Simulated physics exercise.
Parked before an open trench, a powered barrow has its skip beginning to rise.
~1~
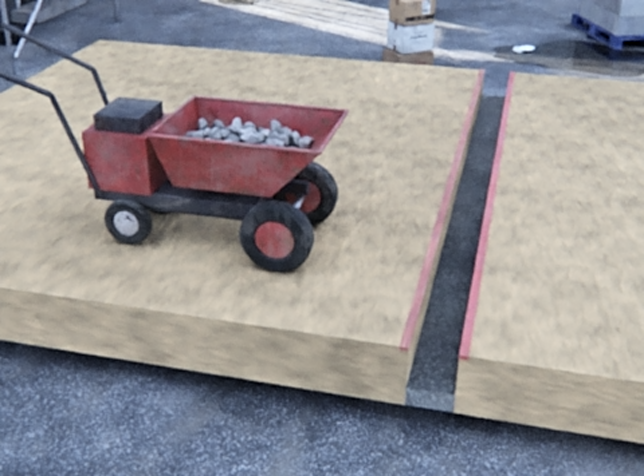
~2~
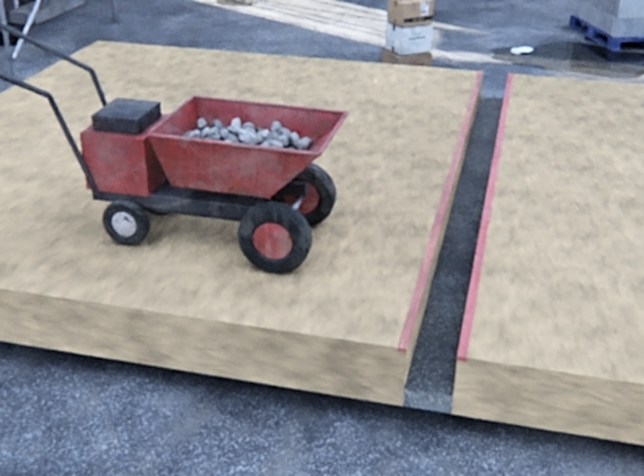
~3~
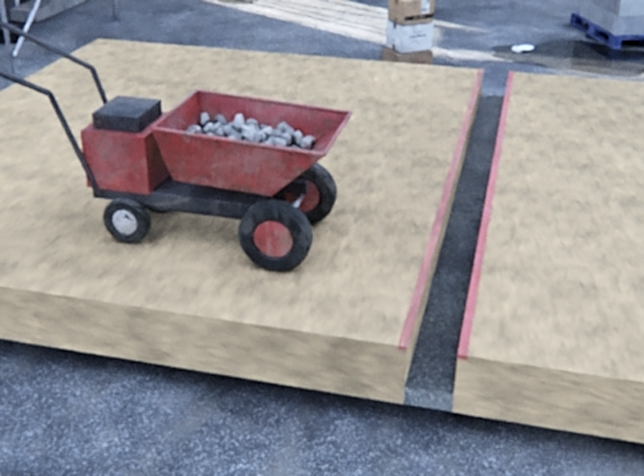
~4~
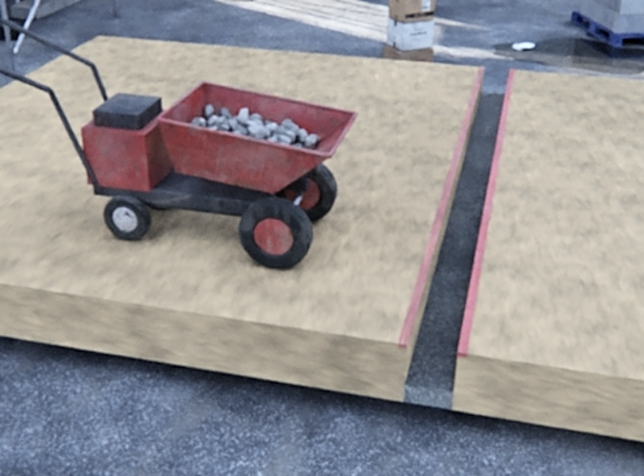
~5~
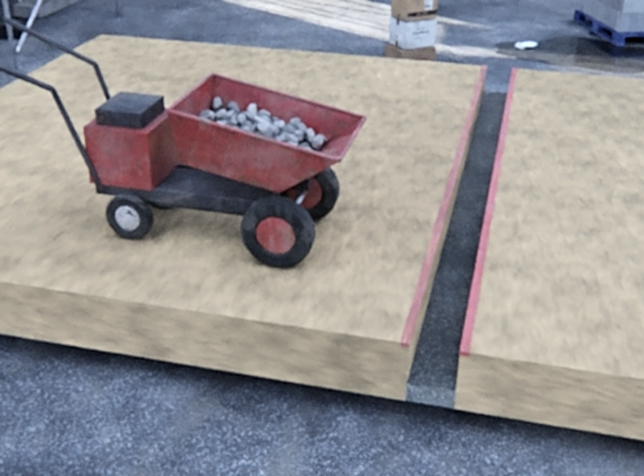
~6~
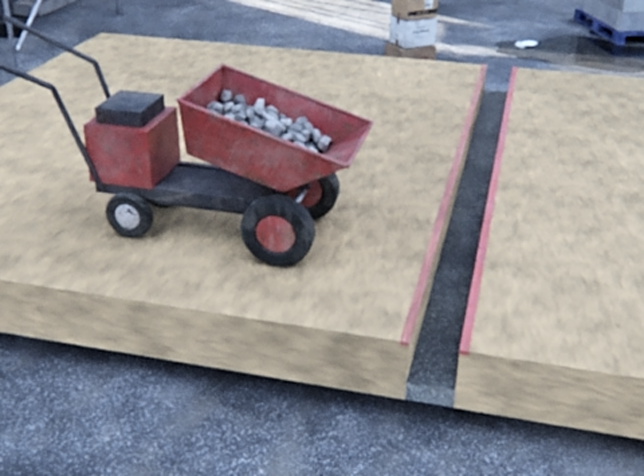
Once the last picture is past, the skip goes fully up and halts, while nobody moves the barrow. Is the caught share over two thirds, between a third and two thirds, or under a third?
Trench receives a third to two thirds.
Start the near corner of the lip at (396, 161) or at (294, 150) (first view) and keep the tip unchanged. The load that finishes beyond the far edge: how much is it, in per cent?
You'd get around 40 in a hundred, then 0 in a hundred.
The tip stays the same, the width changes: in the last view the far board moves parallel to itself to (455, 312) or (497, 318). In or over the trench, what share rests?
First case 40 %, second case 40 %.
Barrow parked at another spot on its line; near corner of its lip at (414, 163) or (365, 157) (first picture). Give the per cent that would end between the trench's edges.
From the first spot you get 0 percent, and from the second 90 percent.
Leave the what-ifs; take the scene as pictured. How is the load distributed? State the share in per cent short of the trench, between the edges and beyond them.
Short 20, between 45, beyond 0 %.
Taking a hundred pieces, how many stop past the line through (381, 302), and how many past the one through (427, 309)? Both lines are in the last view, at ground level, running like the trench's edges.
Respectively 60 and 40 percent.
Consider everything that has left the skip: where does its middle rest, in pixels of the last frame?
Roughly pixel (444, 282).
Just after the last frame, skip tipped steeply; every one in the skip.
A moment on, skip tipped right over; the larger part in the skip; roughly a quarter short of the trench; about a tenth in or heaped over the trench.
Further on, skip tipped right over; roughly a third in the skip; roughly a quarter short of the trench; roughly a third in or heaped over the trench.
When it is over, skip tipped right over; roughly a third in the skip; roughly a quarter short of the trench; roughly half in or heaped over the trench; not one beyond it.
